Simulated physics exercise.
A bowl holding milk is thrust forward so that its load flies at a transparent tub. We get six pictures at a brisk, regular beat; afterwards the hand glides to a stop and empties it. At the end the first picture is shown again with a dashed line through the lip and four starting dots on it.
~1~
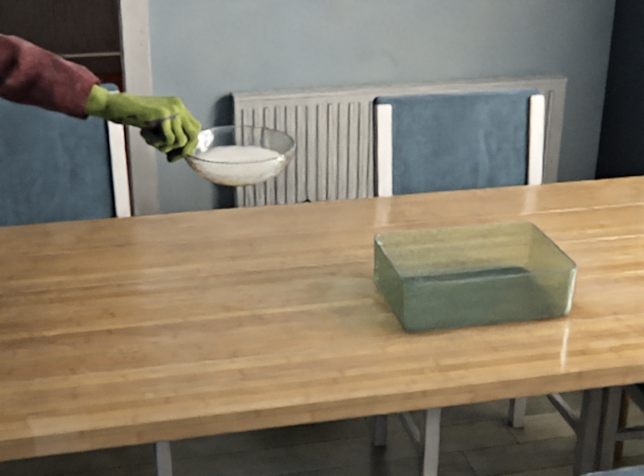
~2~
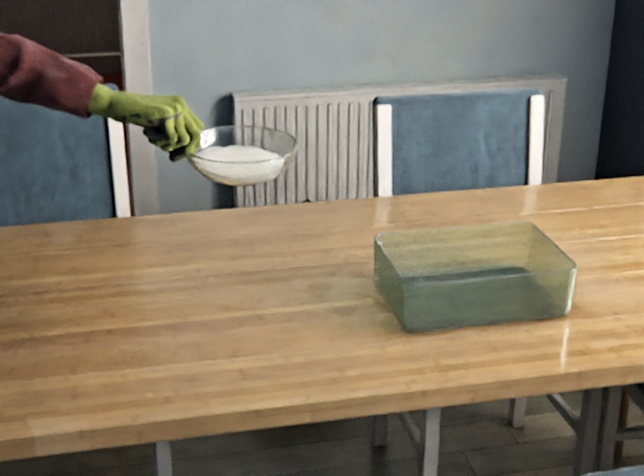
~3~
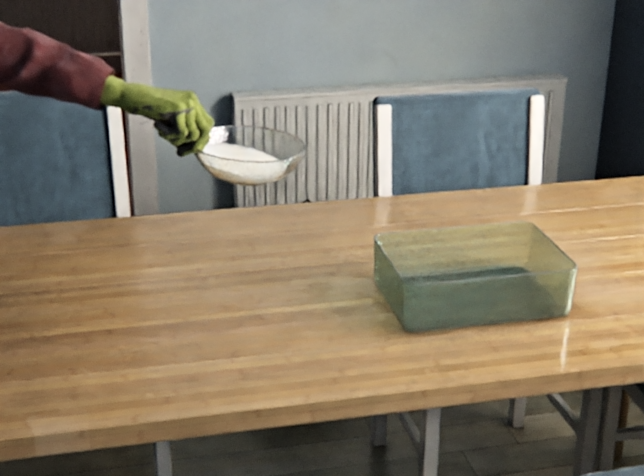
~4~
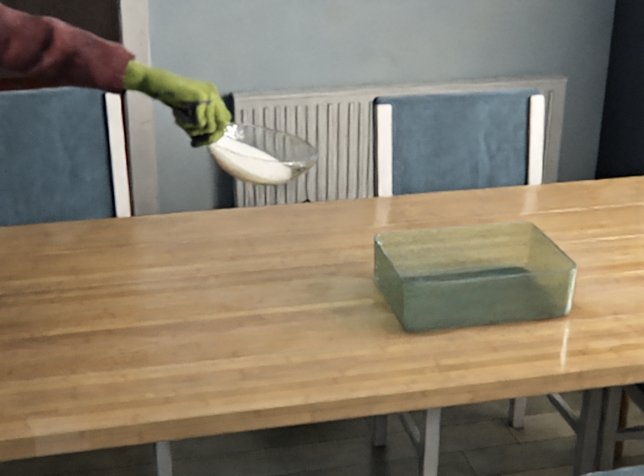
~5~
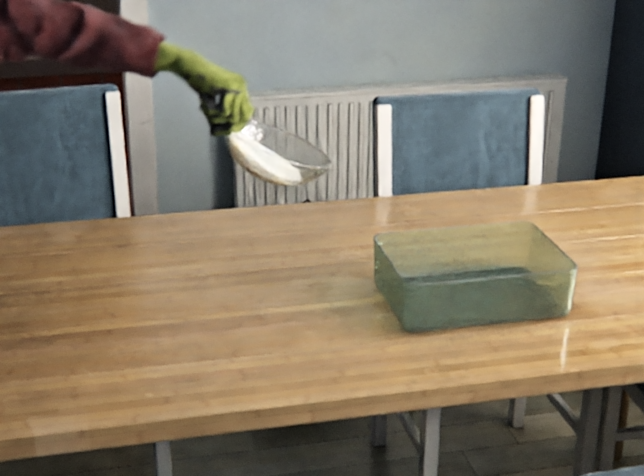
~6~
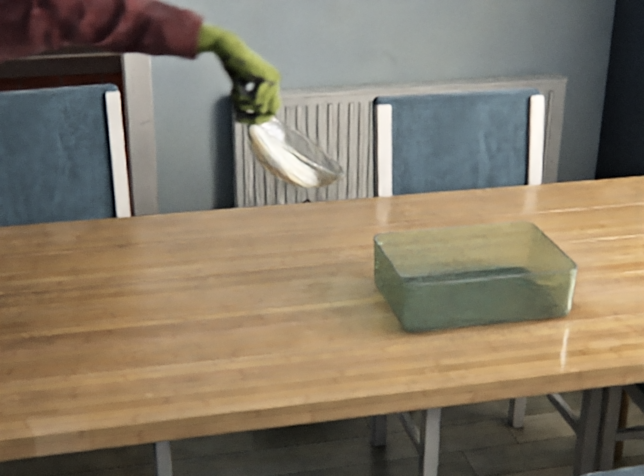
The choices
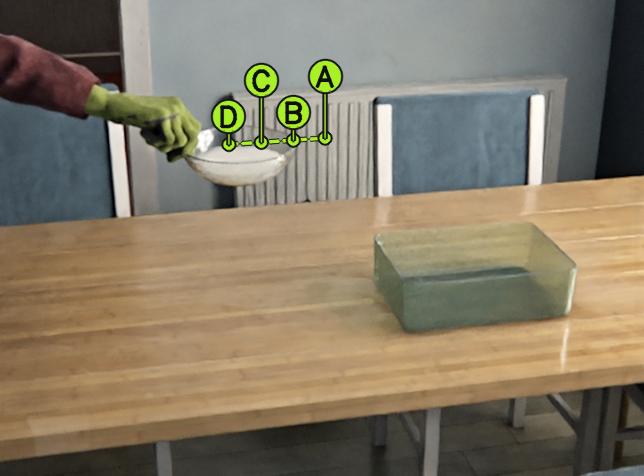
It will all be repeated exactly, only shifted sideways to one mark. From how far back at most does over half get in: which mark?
Go for D.
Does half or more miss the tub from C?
No, not at all.
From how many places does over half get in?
All of them.
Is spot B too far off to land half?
No, that is safe.
On the marked copy, A at (325, 138); B at (293, 140); C at (261, 142); D at (228, 144).
With A, about 70 % lands in the tub, 8 % falls short and 22 % goes beside or beyond.
With B, about 68 % lands in the tub, 5 % falls short and 28 % goes beside or beyond.
With C, about 79 % lands in the tub, 4 % falls short and 17 % goes beside or beyond.
With D, about 74 % lands in the tub, 13 % falls short and 13 % goes beside or beyond.
